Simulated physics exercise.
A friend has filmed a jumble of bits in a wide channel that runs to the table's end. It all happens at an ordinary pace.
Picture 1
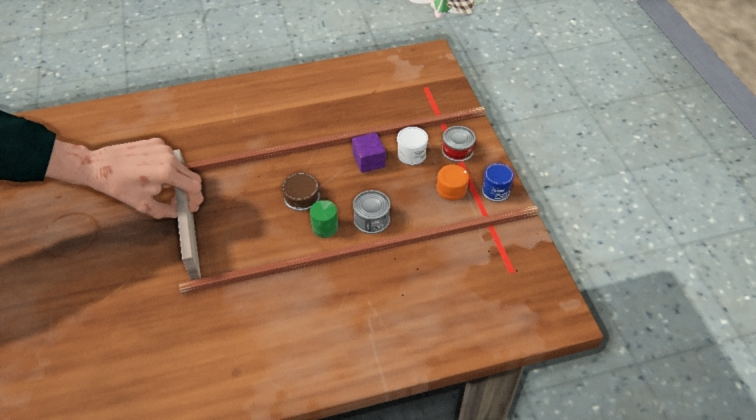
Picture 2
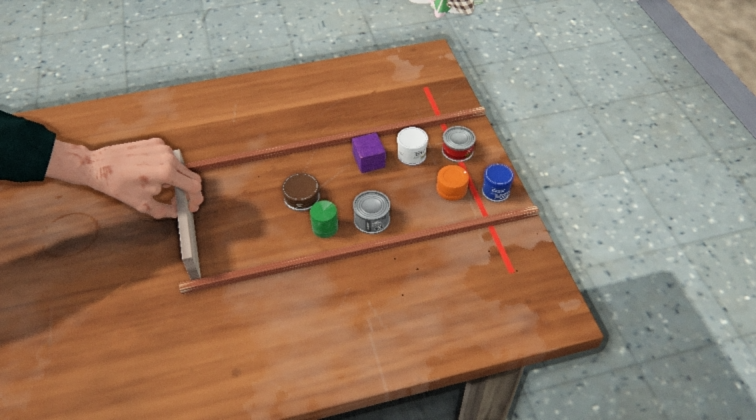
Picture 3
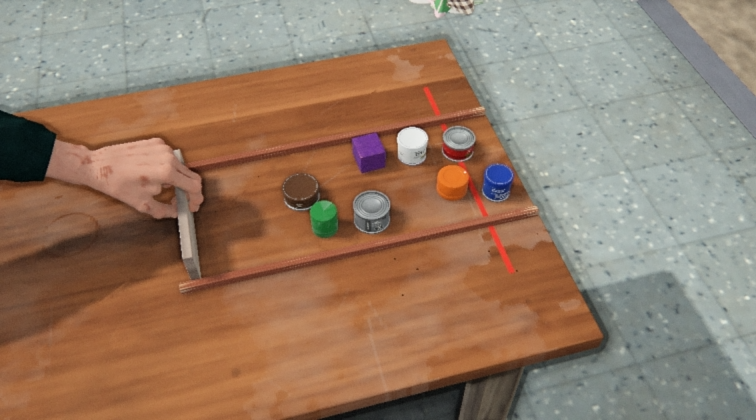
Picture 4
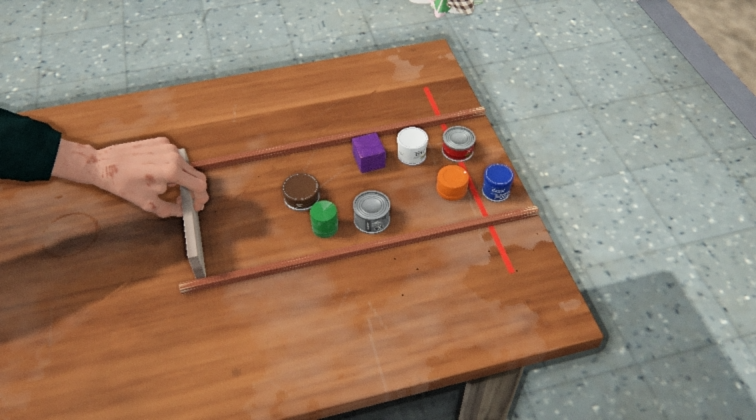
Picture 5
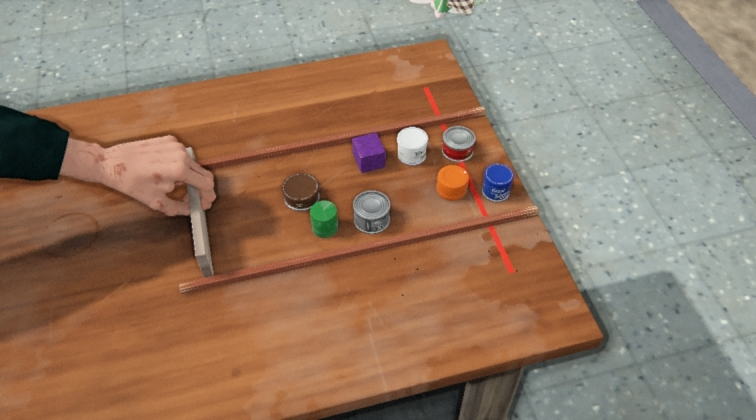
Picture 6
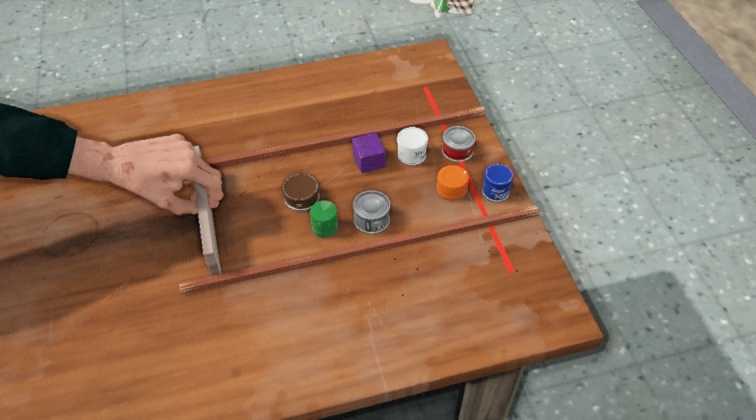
On a wooden table, a hand holding a narrow board upright slides it slightly right towards small coloured pots and tins, which stay still.
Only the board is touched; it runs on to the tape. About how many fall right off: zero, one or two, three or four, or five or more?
The number that fall off is one or two.
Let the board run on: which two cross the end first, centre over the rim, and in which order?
Earliest first: The red tin, the blue tin.
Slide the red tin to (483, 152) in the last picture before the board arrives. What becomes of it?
From there it is lost.
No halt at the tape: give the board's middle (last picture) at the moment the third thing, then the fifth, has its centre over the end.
First at (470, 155), next at (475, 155).
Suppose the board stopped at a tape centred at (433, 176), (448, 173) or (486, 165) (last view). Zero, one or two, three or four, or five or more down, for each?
In that order: No fall at all; 1 or 2; at least five.
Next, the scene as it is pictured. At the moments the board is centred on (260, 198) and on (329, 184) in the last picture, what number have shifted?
0 and 3.
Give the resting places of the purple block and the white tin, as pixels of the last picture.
The purple block at (464, 133), the white tin at (492, 131).
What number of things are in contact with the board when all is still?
It touches 3.
A little later, none off yet; blue tin at rest near (497, 183); red tin at rest near (458, 144); orange lid at rest near (453, 183).
When it is over, the number that fall off is one or two; down, red tin and blue tin.
